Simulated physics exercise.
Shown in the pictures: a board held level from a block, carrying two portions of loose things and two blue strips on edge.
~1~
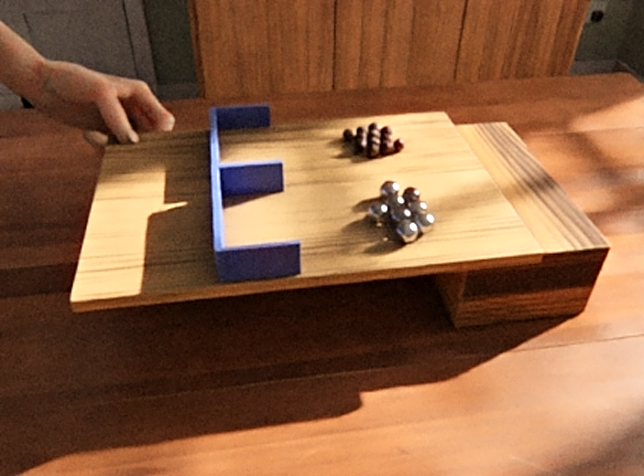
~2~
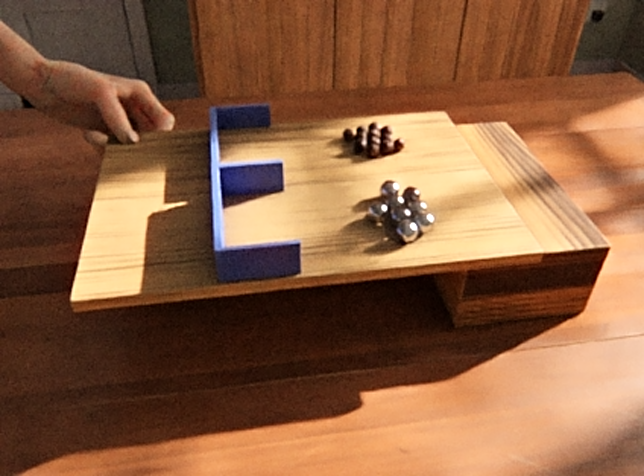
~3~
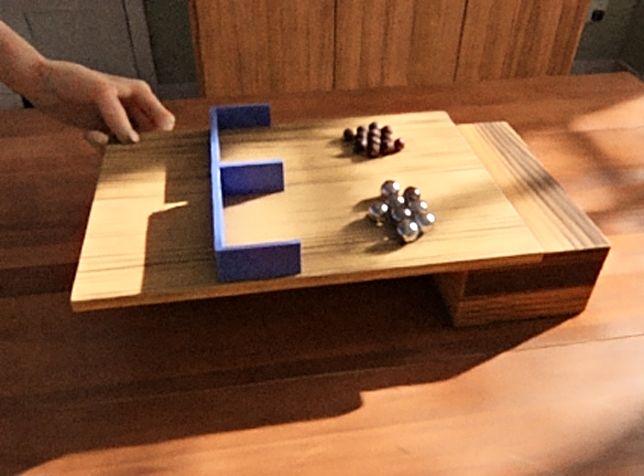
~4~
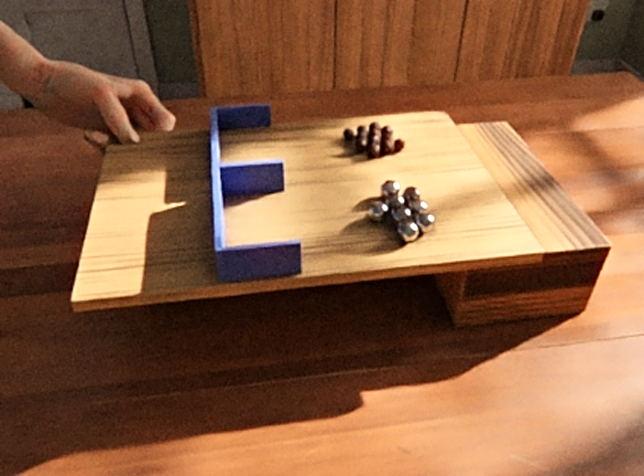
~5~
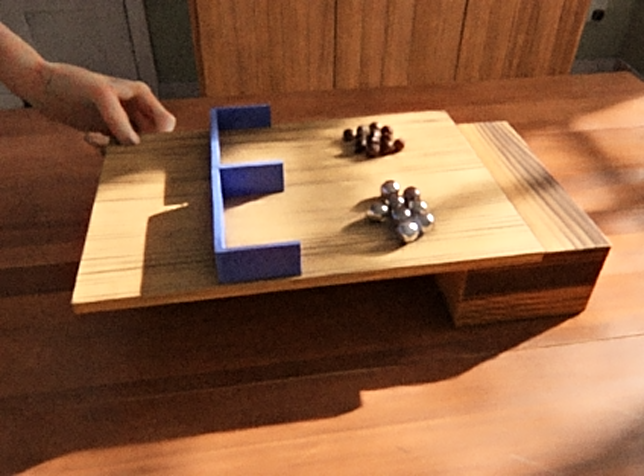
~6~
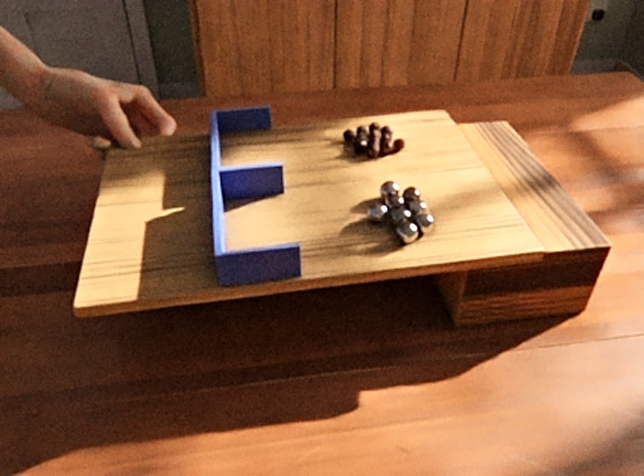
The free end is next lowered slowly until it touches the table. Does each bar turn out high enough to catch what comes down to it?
The nearer lot is arrested; the farther lot is arrested.
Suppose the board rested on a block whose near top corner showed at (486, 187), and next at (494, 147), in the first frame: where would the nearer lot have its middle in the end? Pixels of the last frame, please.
(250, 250), then (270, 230).
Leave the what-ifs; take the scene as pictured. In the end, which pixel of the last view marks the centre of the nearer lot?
About (241, 268), in pixels of the final view.
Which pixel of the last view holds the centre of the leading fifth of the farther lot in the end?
About (231, 181) in the last picture.
Then, 0.42 s later than the last frame, board sloping at 11°; nearer lot on its way down; farther lot on its way down.
Then, 0.78 s later than the last frame, board resting at 15°; nearer lot has reached its bar; farther lot has reached its bar.
When it is over, board resting at 15°; nearer lot gathered behind its bar; farther lot gathered behind its bar.
